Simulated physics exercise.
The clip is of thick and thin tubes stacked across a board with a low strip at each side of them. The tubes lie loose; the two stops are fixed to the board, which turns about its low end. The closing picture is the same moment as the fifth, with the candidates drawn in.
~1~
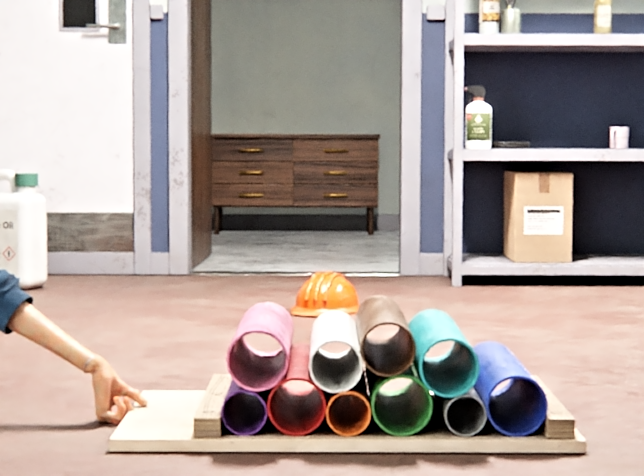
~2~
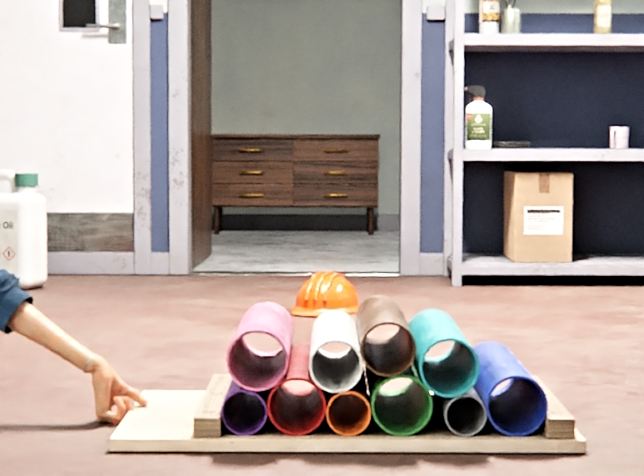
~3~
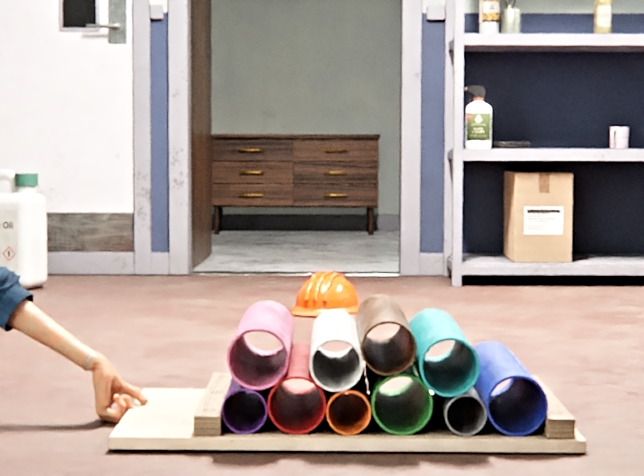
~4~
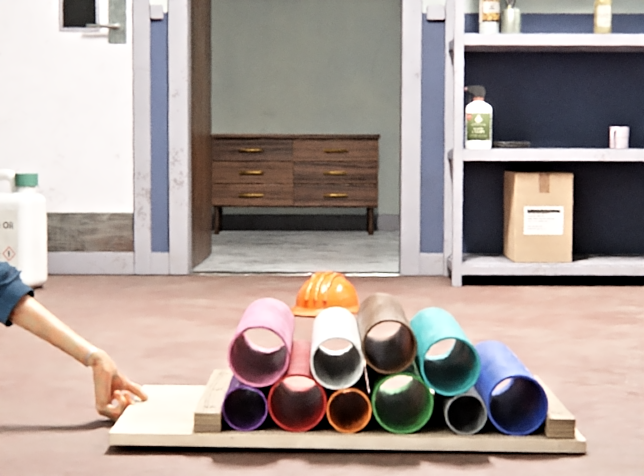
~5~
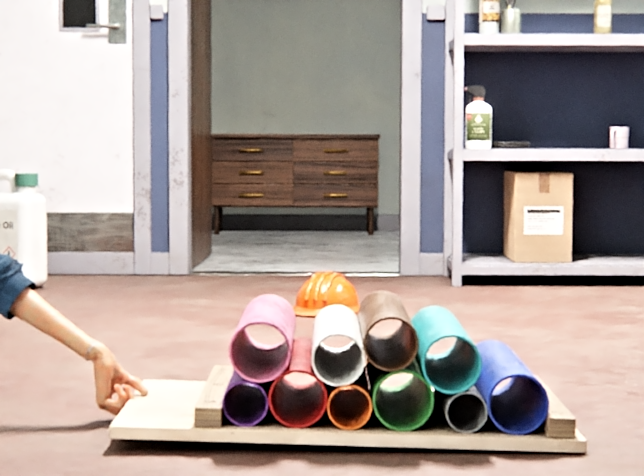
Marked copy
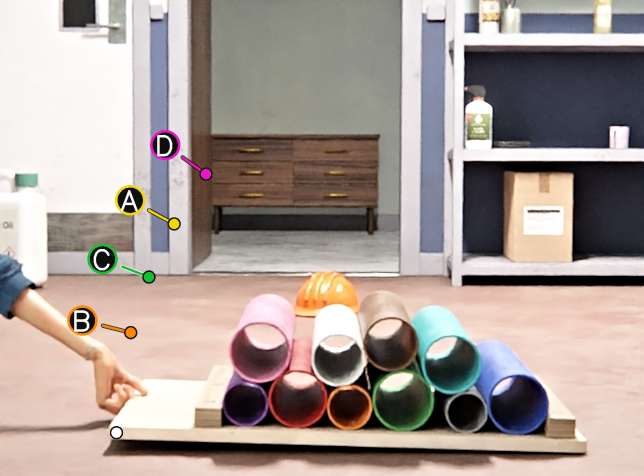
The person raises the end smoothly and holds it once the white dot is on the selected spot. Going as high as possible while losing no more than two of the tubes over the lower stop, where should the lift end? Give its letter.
D is the limit.
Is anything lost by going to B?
No, at B.
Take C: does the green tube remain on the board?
Yes.
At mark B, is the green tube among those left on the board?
Yes, with B.
On the marked copy, A at (174, 224); B at (131, 333); C at (149, 277); D at (206, 174); the white dot at (116, 433).
Following D. Soon after the start, board at 20°.
Later, board at 35°.
In the end, board at 35°, two over the low batten (turquoise, brown).
As for the rest, A none over the low batten; B none over the low batten; C none over the low batten.
